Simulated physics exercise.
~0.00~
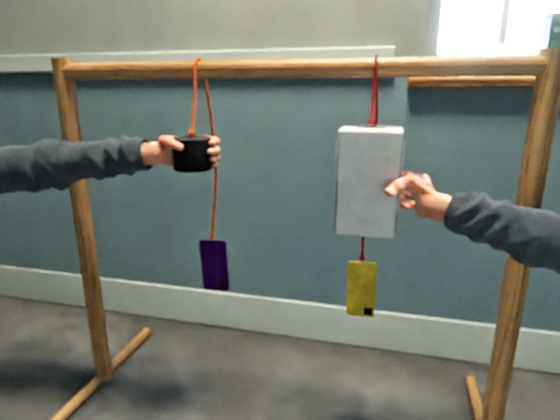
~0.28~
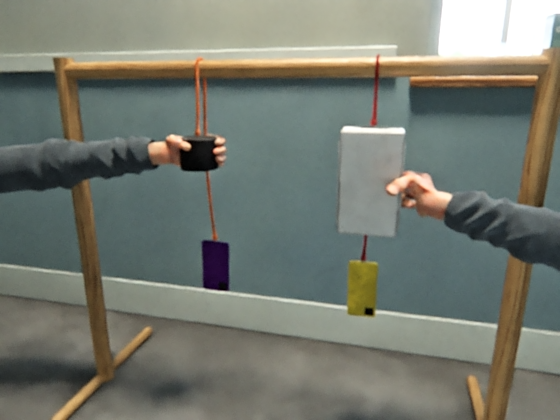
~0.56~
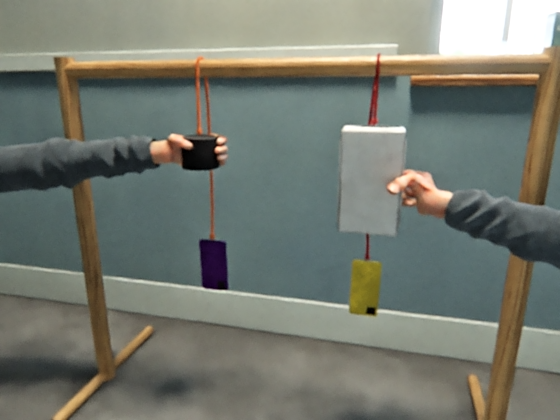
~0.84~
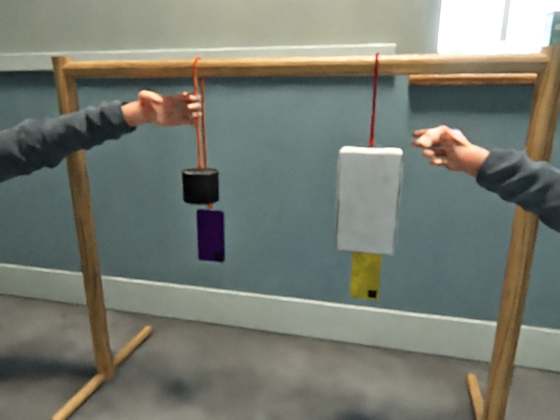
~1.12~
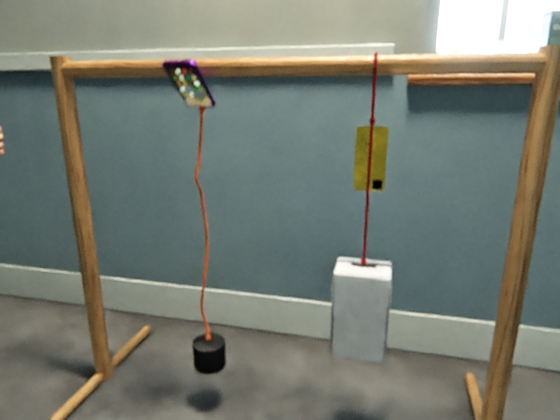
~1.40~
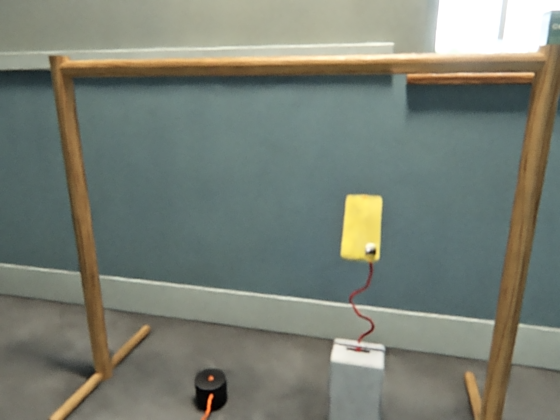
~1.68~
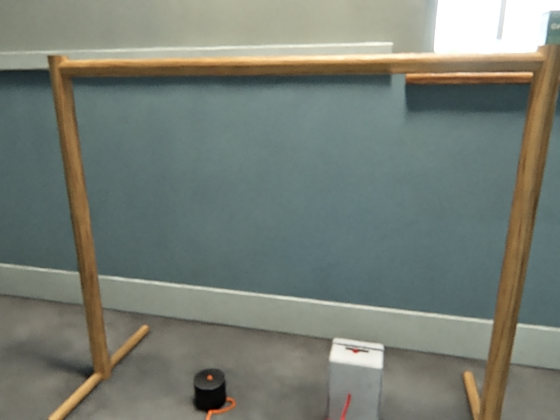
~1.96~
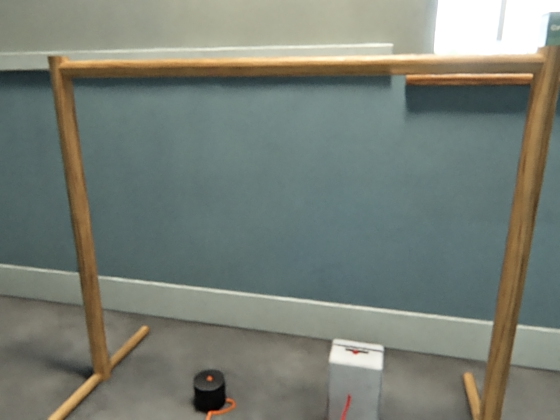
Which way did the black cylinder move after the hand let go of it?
It moved down, dropping from below the rail to the floor.
